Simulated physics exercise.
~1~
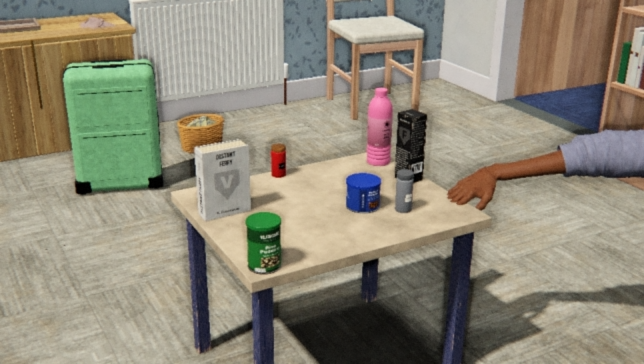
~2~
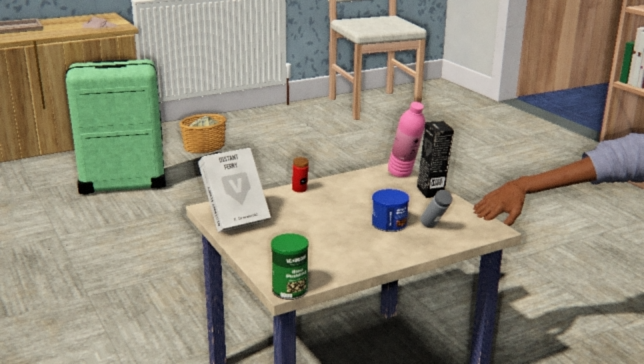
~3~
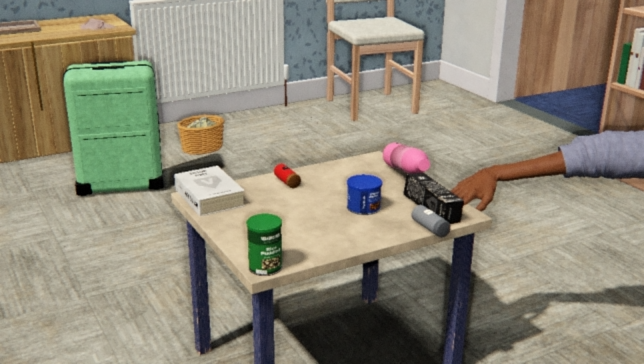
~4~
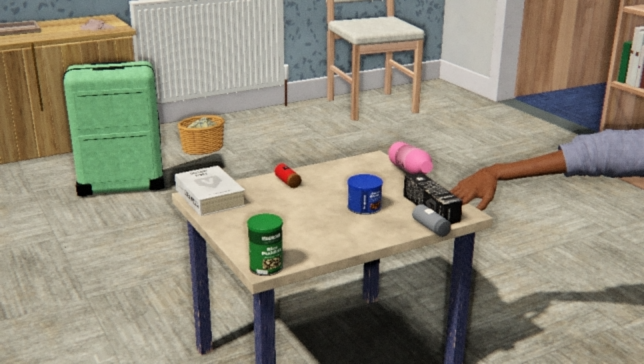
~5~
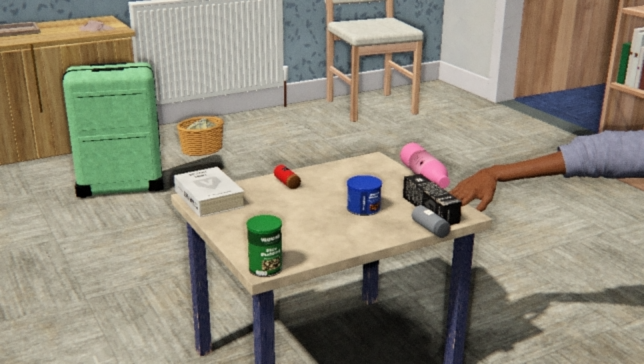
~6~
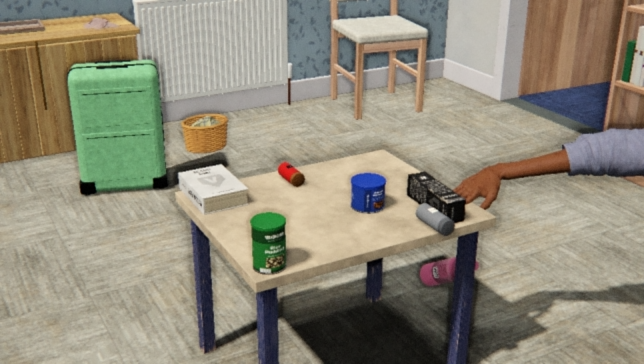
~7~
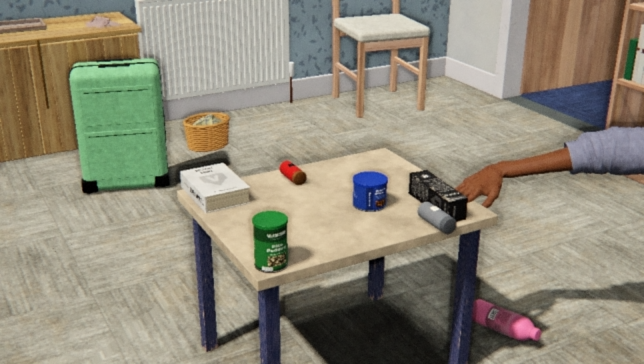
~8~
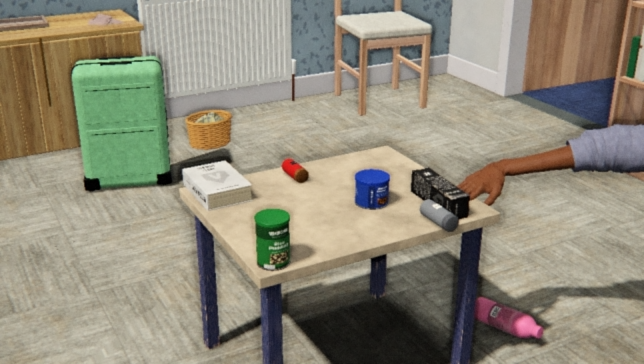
A jolted table topples several items, and a pink bottle rolls off onto the floor.
